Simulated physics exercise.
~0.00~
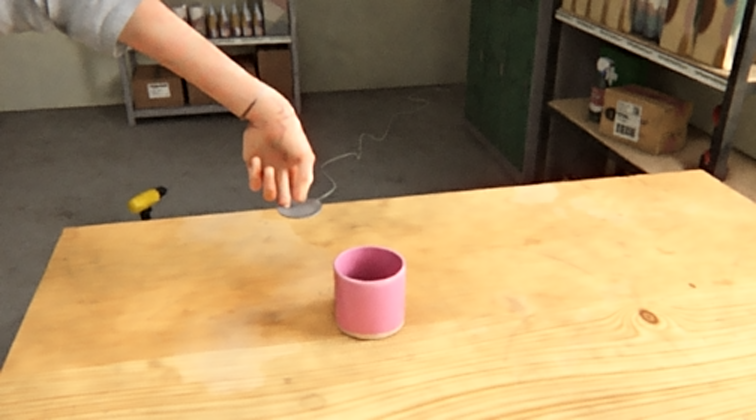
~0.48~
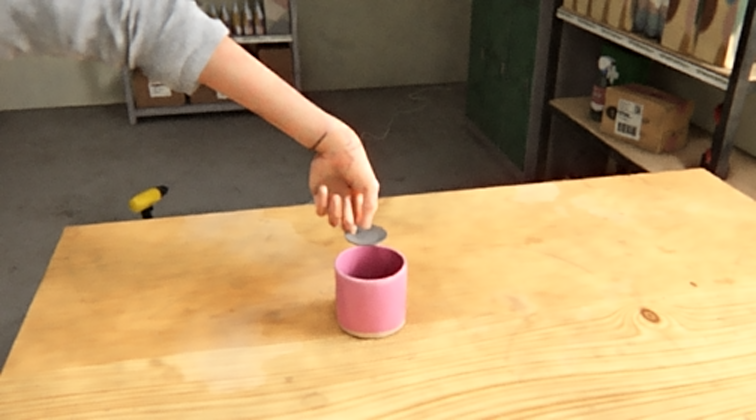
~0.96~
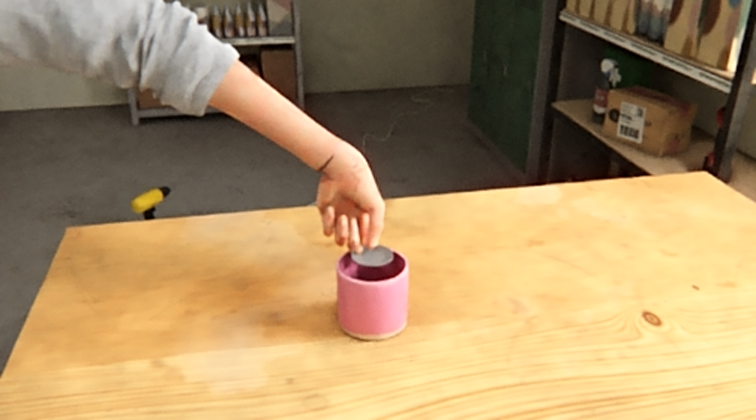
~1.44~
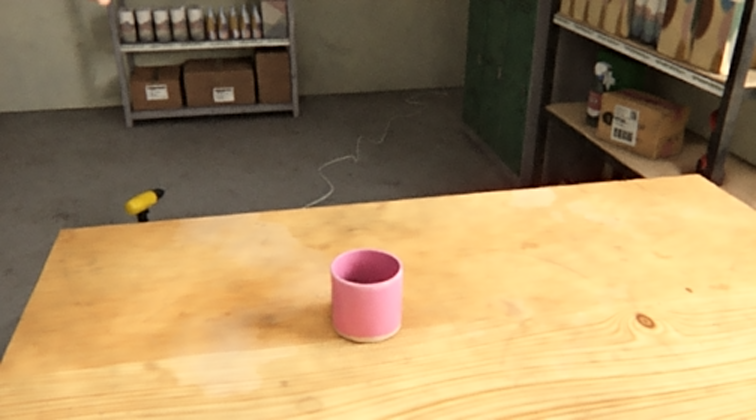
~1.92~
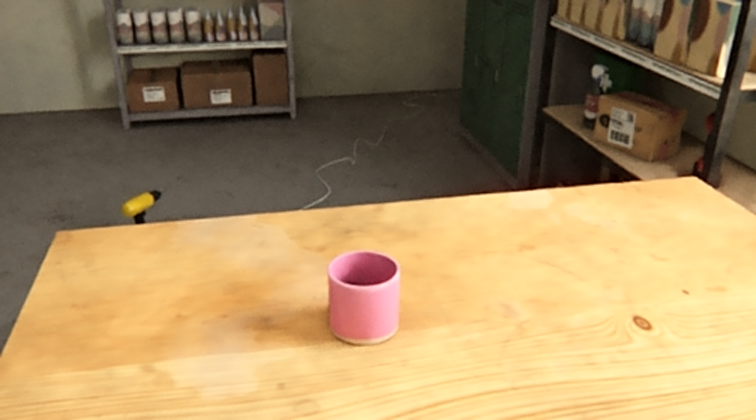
A hand lowering a small grey disc into a pink cup on a wooden table, then withdrawing, leaving the disc out of sight.
